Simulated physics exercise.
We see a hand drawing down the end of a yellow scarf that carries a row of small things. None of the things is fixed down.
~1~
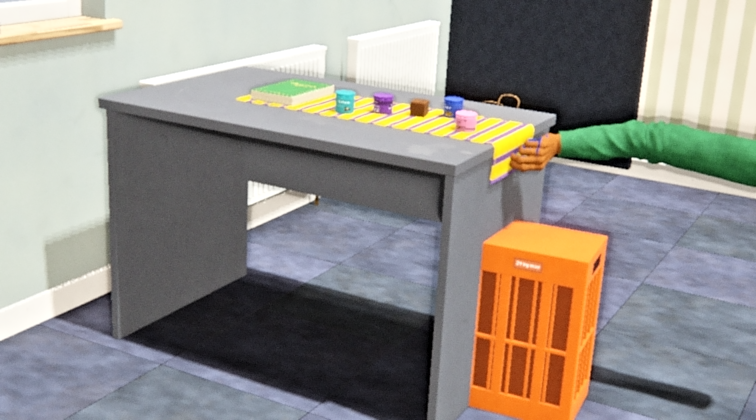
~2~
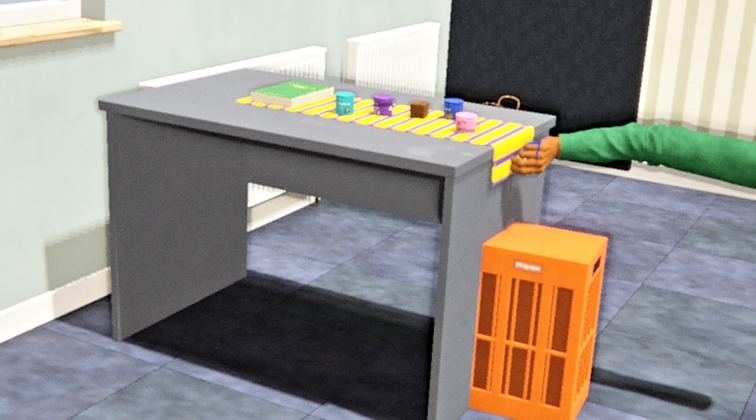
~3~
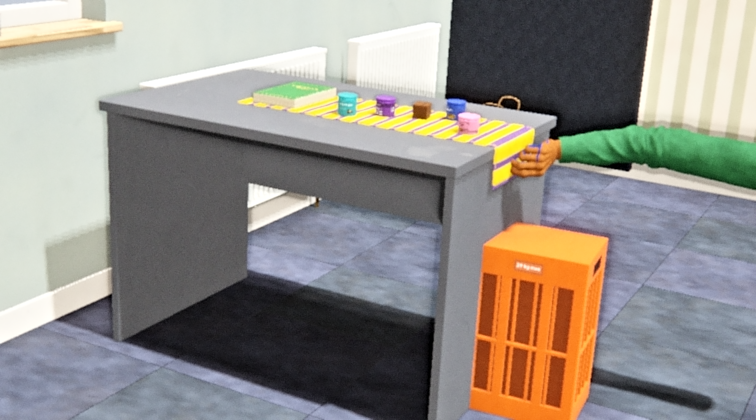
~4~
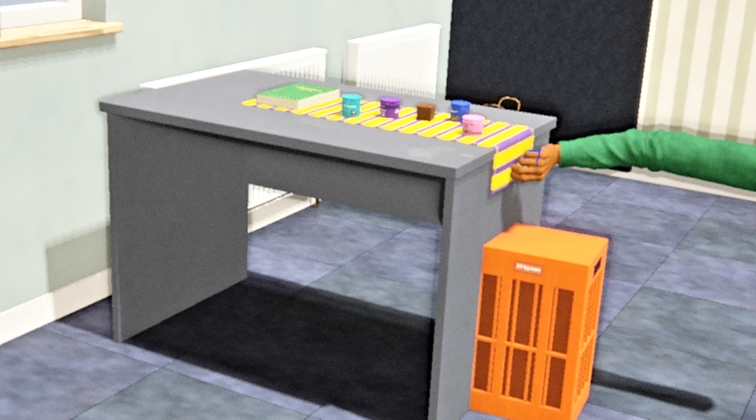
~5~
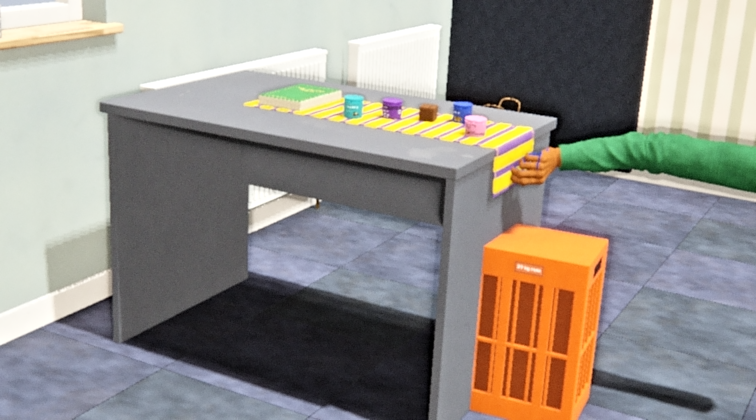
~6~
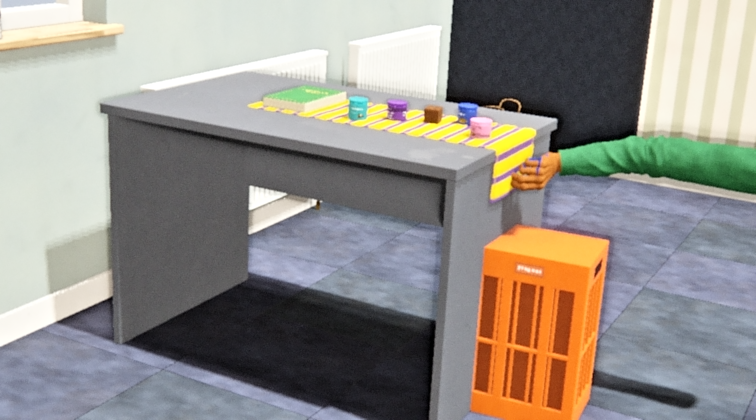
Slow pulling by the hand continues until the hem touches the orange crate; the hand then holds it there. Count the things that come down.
One object goes.
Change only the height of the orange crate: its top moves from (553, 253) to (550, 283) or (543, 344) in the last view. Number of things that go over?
2 and 4.
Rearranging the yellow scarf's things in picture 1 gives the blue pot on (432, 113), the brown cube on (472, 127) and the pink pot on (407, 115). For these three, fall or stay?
Here's what happens: The blue pot remains aboard, the brown cube leaves its perch, the pink pot remains aboard.
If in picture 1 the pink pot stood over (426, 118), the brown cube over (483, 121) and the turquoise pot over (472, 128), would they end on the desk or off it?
Fate of the pink pot: It stays; fate of the brown cube: It goes; fate of the turquoise pot: It goes.
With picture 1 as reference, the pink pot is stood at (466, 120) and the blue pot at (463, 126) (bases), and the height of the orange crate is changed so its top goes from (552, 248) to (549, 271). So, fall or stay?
Pink pot is gone, blue pot is gone.
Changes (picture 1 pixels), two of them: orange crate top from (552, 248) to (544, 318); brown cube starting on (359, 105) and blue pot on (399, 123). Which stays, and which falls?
Outcome for the brown cube: It stays. Outcome for the blue pot: It is lost.
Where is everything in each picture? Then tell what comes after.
In the first frame, hem (491, 184); pink pot (467, 113); blue pot (454, 99); brown cube (420, 101); purple pot (384, 95); turquoise pot (345, 92); top of the crate (552, 248).
In the second frame, hem (492, 186); pink pot (467, 115).
In the third frame, hem (493, 189); blue pot (457, 101).
In the fourth frame, hem (491, 194); brown cube (427, 105); top of the crate (552, 251).
In the fifth frame, hem (493, 197); purple pot (392, 100).
In the sixth frame, hem (490, 202); pink pot (482, 120); blue pot (468, 105); brown cube (434, 107); purple pot (398, 102); turquoise pot (358, 99).
Soon after, hem near (510, 220); all still up.
Then, hem on the crate; pink pot gone.
At rest, hem on the crate; pink pot gone. It carries off one.
